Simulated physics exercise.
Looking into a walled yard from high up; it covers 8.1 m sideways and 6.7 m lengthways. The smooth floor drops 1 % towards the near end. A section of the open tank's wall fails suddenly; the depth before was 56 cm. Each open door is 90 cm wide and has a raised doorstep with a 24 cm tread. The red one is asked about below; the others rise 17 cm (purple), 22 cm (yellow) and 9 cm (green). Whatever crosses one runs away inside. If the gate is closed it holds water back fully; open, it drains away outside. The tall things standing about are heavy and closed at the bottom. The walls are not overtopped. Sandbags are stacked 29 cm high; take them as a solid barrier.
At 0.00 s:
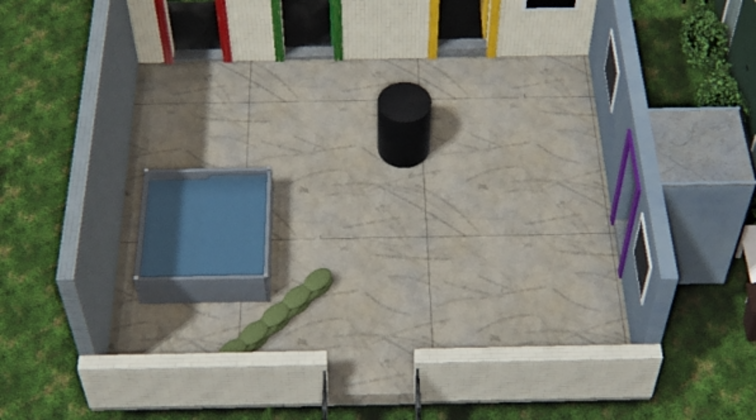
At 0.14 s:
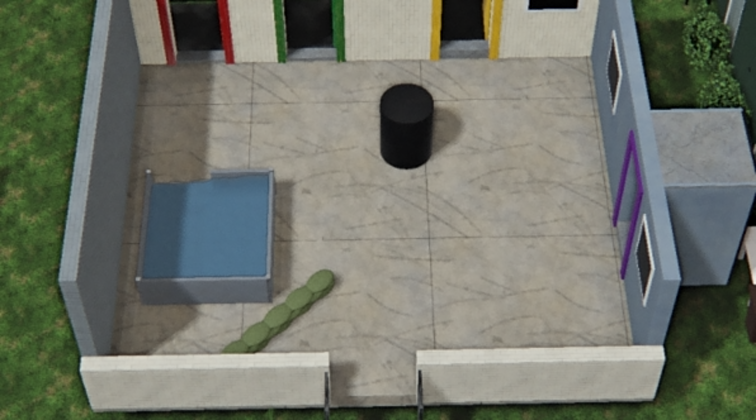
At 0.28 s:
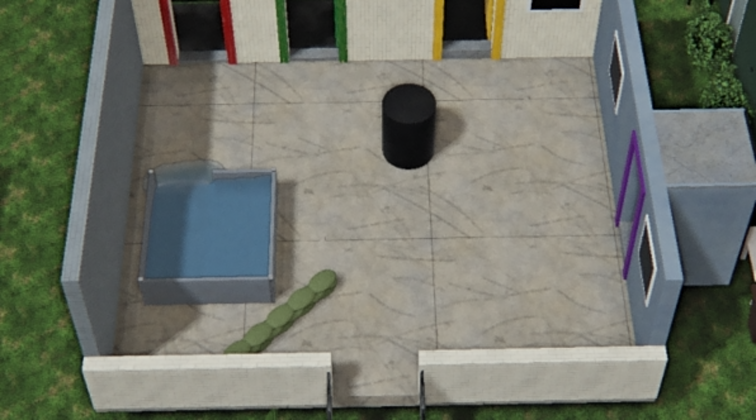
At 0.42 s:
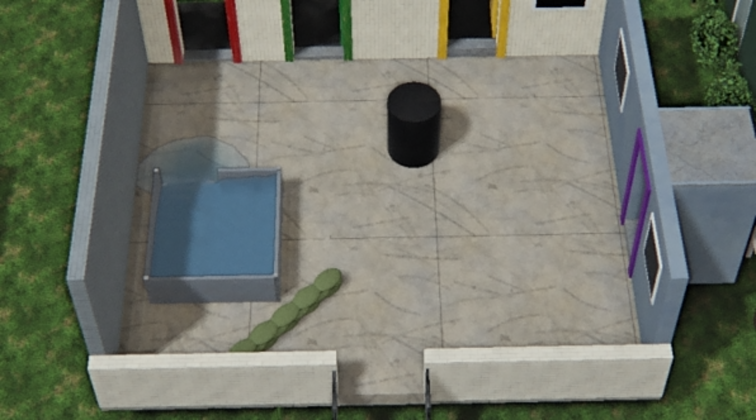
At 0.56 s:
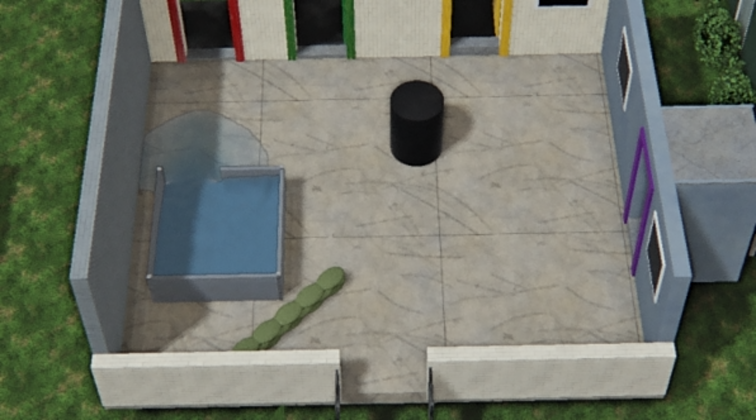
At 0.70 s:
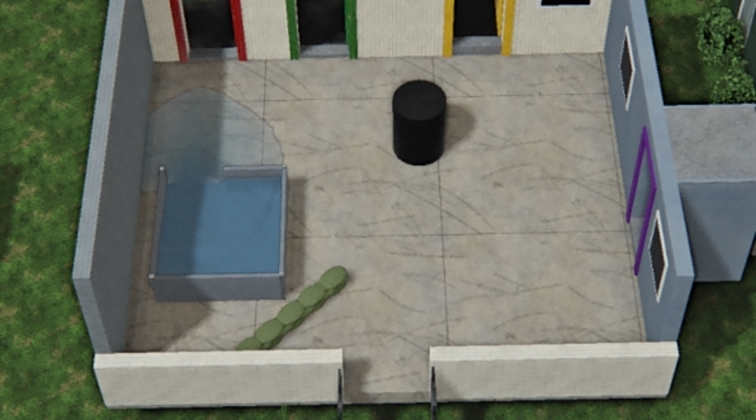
A walled yard with a smooth, pale stone-like floor and grass outside is seen from high up, looking down. An open tank of blue water stands at left near a diagonal row of green sandbags, with a black cylinder beyond, red, green and yellow doorways along the back, and a purple frame at right. A gap opens in the tank's far side and clear water spreads across the floor towards the back wall, while the view shifts very slightly.
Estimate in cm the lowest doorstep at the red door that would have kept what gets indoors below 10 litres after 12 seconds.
At least 25 cm or so.
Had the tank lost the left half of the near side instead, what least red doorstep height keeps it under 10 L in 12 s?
Some 7.5 cm.
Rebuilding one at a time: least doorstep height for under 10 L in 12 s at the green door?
About 7.0 cm at green.
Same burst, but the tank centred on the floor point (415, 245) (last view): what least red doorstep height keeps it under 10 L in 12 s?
About 11.0 cm.
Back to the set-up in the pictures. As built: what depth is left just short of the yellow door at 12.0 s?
Some 3.5 cm.
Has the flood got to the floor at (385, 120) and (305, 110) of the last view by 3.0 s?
In turn: Dry, under water.
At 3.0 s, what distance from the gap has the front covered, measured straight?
Roughly 5.0 m.
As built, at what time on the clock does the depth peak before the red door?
At about 2.4 s.
After 1.4 s water covers 15 % of the floor, deepest (37 cm) near (155, 62); 11 cm at the red door, 12 litres in over its 7 cm doorstep.
After 3.0 s water covers 20 % of the floor, deepest (27 cm) near (174, 69); 24 cm at the red door, 164 litres in over its 7 cm doorstep.
After 12.0 s water covers 85 % of the floor, deepest (8 cm) near (629, 373); 5 cm at the red door, 382 litres in over its 7 cm doorstep.
At the red door as built, the water arrived by 1.0 s and peaked near 27 cm at 2.4 s.
Run again over the same 12 s with other heights there, 21 litres in over 22.5 cm, 1 litre over 30 cm. The limit of 10 litres is kept from about 25 cm up.
